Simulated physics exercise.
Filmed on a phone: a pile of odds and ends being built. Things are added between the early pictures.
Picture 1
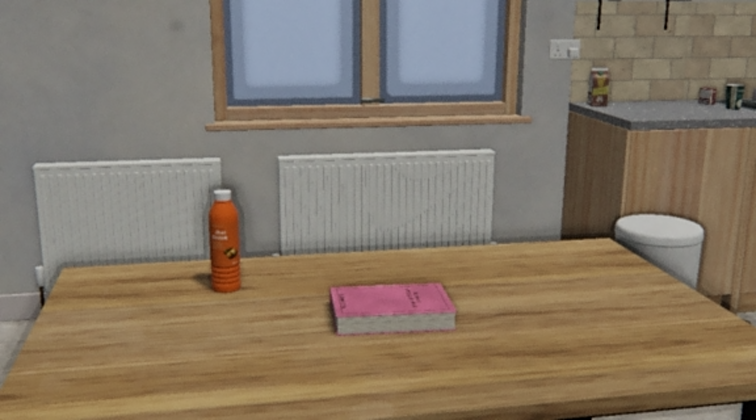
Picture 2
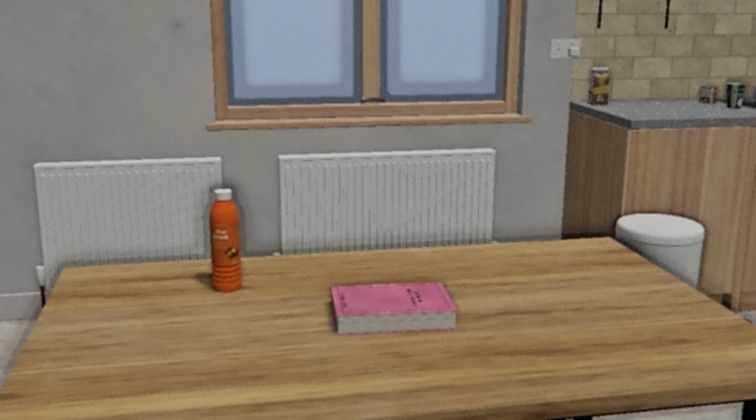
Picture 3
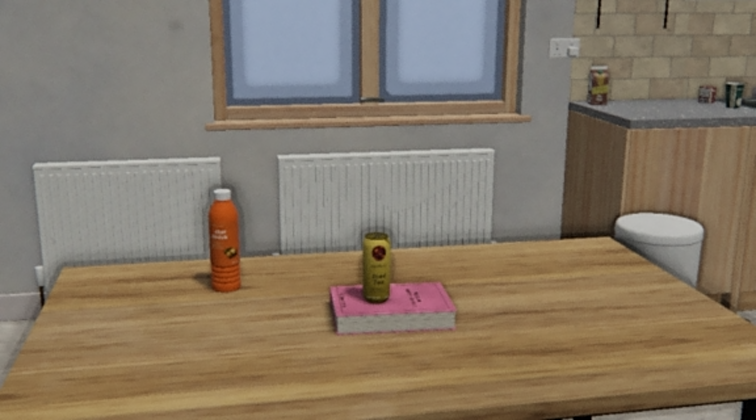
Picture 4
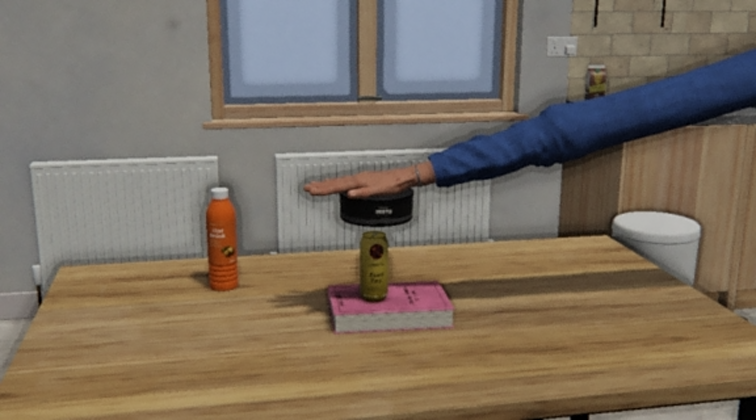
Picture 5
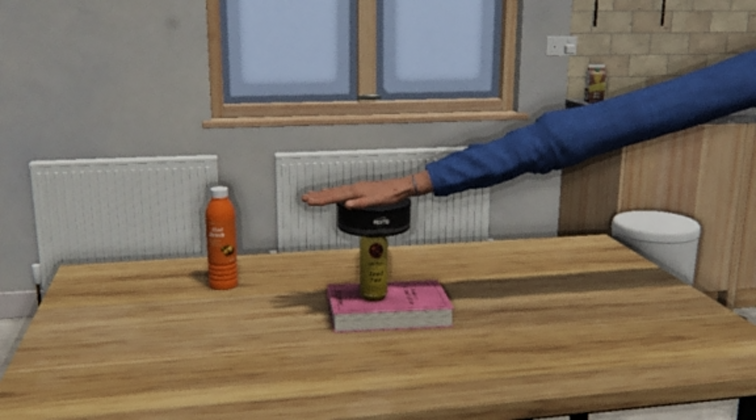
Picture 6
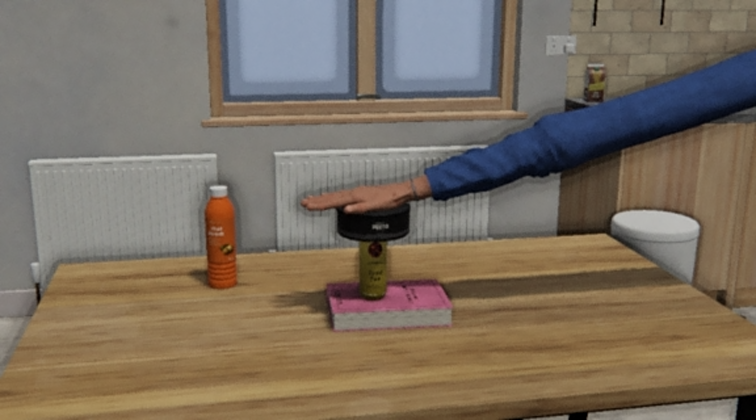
A hand on a blue-sleeved arm reaches in from the right over a wooden table, seen from slightly above in a room with white radiators, a window and a kitchen counter. An orange bottle stands on the left and a pink book lies near the centre, where a yellow can appears on top. The hand lowers a black tub slightly onto the can, while the view shifts barely.
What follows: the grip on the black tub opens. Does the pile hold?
Outcome: The pile keeps its balance.
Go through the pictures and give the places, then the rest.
The last thing is not in view yet; pink book (391, 308), in the first frame.
The last thing is not in view yet, in the second frame.
The last thing is not in view yet; orange bottle (224, 240), in the third frame.
On its way; black tub (376, 204); pink book (389, 306), in the fourth frame.
On its way; black tub (374, 214); yellow can (374, 266), in the fifth frame.
In place under the hand; black tub (373, 219); orange bottle (221, 237), in the sixth frame.
Then, 0.30 s after the last picture, nothing has stirred.
Then, 0.70 s after the last picture, black tub resting near (373, 219).
At rest, all 4 in place. Seen from the same camera at the end, black tub near (373, 219). The pile stays up.
